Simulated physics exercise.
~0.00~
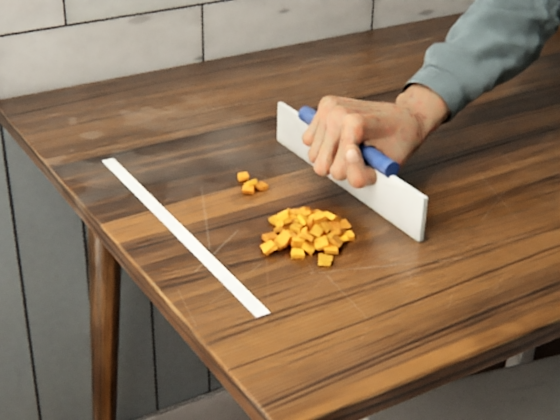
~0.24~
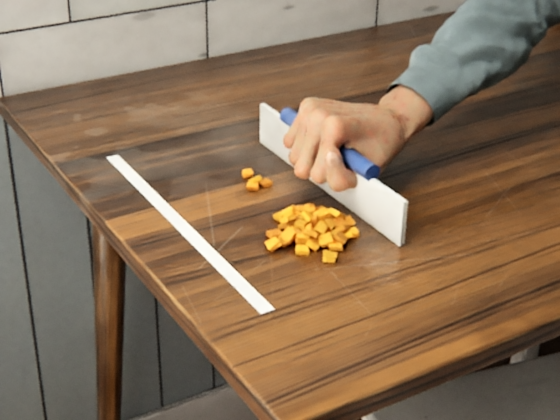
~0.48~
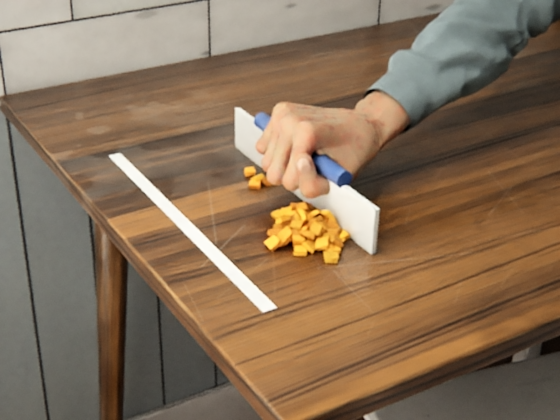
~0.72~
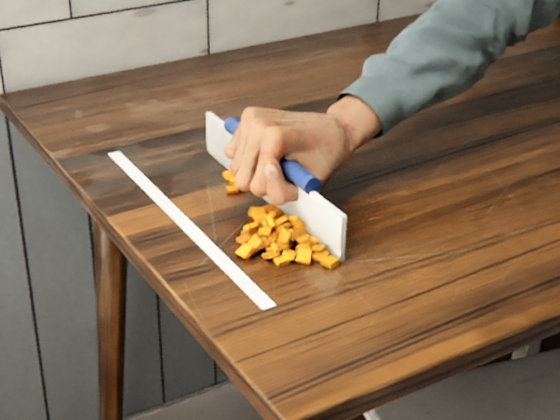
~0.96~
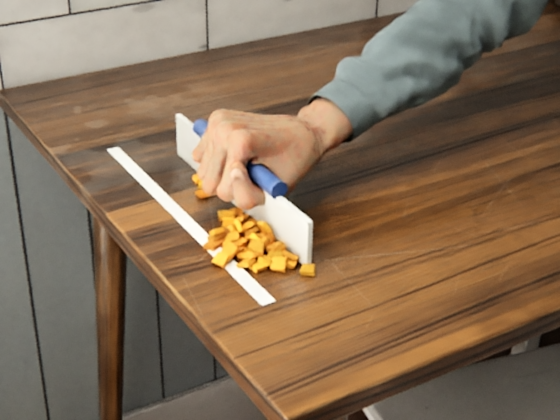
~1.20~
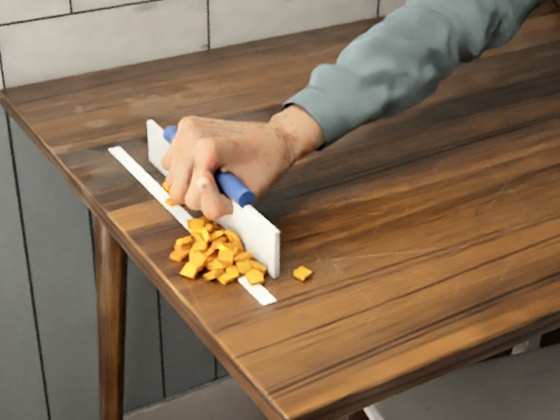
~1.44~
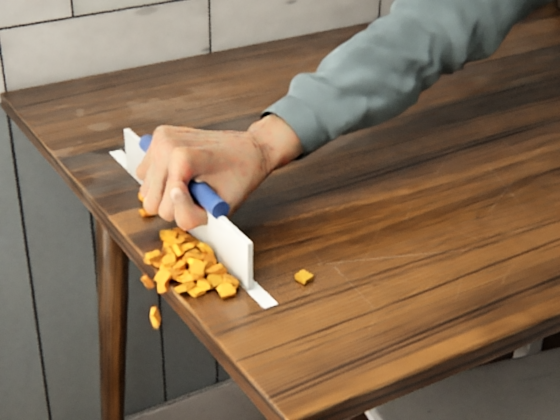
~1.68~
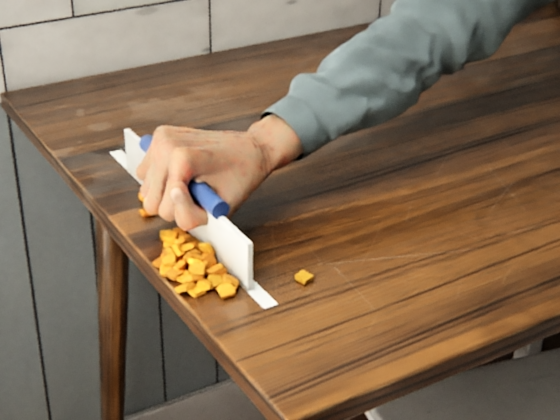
A hand gripping a blue-handled white scraper swept two piles of small orange-yellow pieces left across a wooden table, leaving one piece behind. It stopped at the white tape strip as a piece dropped off the edge, while most stayed on the table.
